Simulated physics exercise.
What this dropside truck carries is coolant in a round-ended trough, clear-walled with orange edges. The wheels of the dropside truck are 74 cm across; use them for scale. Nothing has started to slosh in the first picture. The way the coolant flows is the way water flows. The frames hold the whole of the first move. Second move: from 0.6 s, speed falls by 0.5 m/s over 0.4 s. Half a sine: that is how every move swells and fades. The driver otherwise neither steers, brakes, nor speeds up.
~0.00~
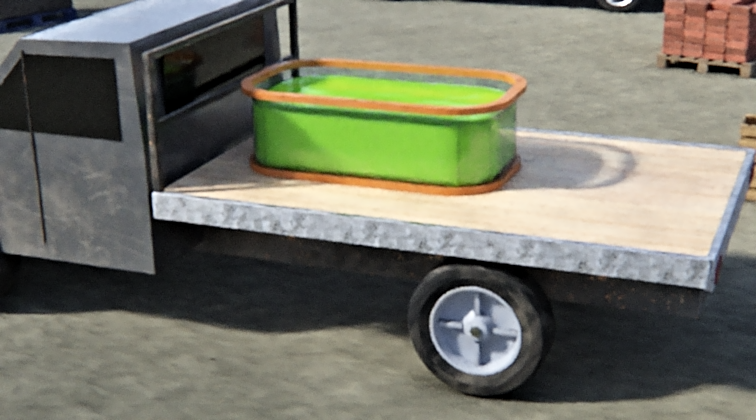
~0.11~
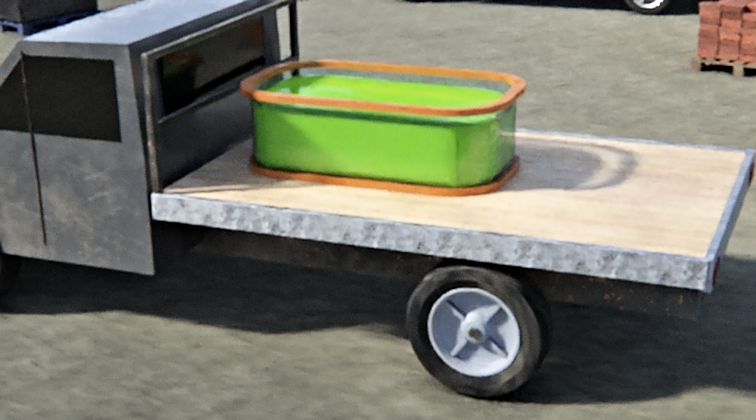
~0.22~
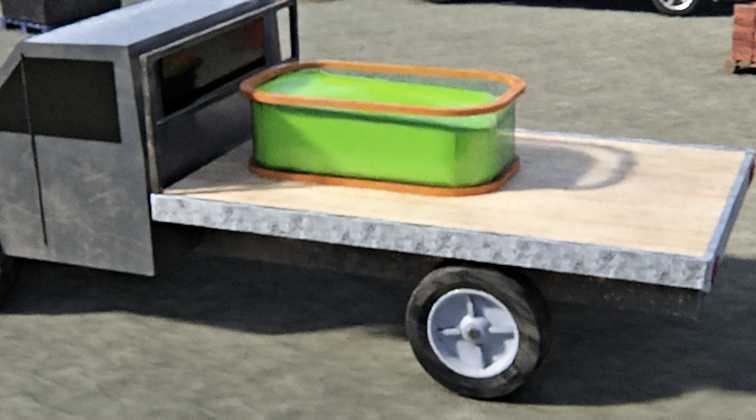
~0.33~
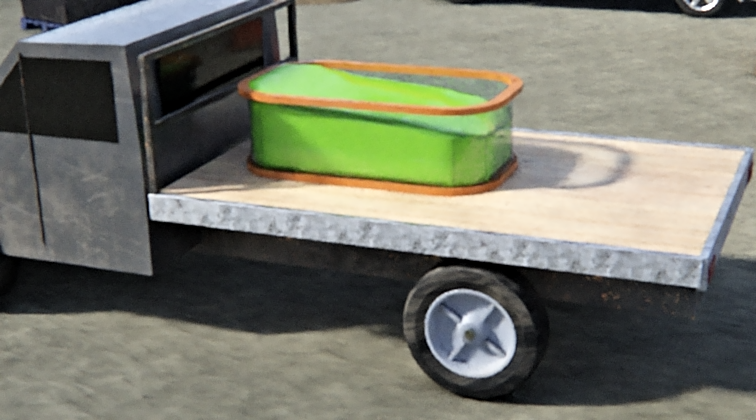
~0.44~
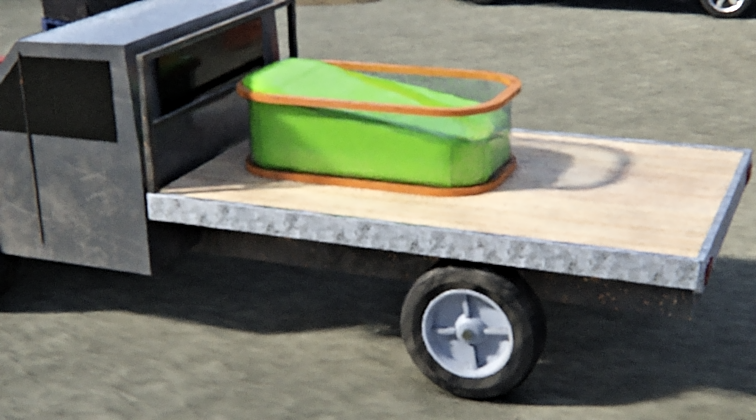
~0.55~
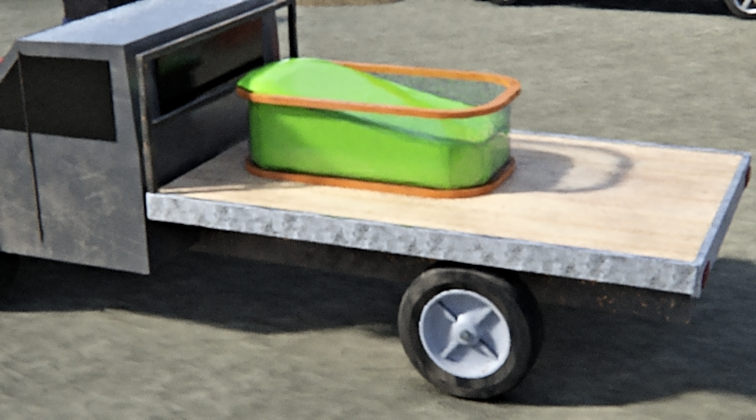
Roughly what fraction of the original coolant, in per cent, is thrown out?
About 2 in every hundred parts is thrown out.
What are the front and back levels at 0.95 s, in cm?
Front reads 44 centimetres, back reads 24 centimetres.
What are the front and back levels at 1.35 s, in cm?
At the front the surface is at 32 cm, while at the back it is at 42 cm.
Then, 0.95 s in, the surface is 43 cm up at the front and 25 cm at the back; 1 per cent is out, over the front.
Then, 1.35 s in, the surface is 32 cm up at the front and 41 cm at the back; 2 per cent is out, over the front.
Then, 1.85 s in, the surface is 27 cm up at the front and 38 cm at the back; 2 per cent is out, over the front.
Then, 3.98 s in, 2 per cent is out, over the front, 8 of 389 litres.
